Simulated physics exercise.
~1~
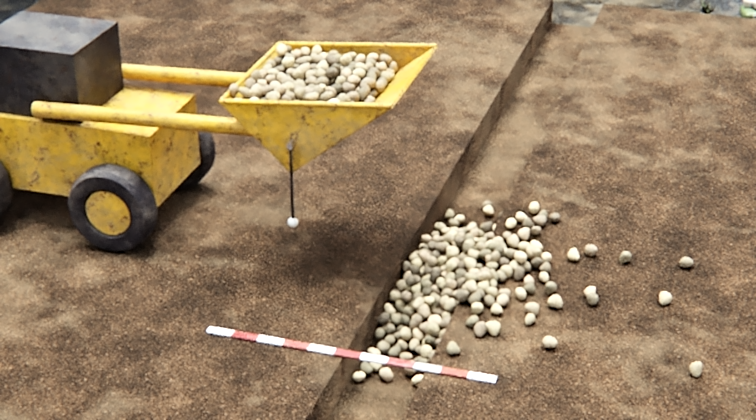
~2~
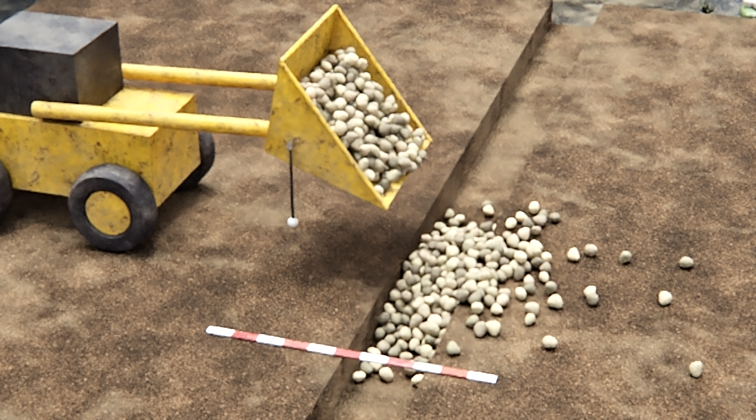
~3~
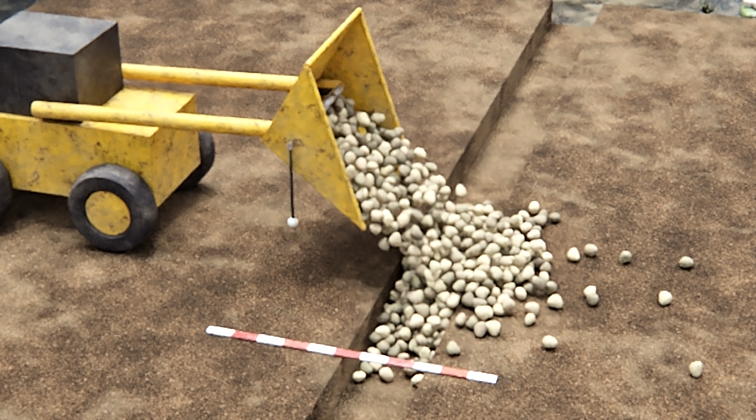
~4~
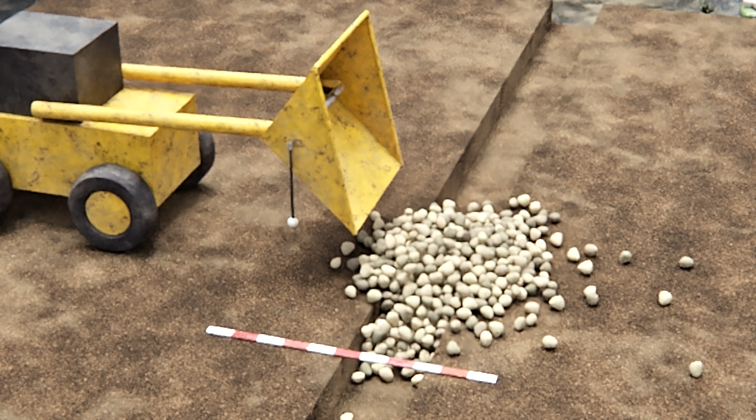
The video shows a yellow loader beside a trench in brown soil, where pale rounded stones already lie heaped and scattered. Its stone-filled bucket tips forward to the right, pouring its load onto the heap, and ends empty above a larger pile filling and overlapping the trench.
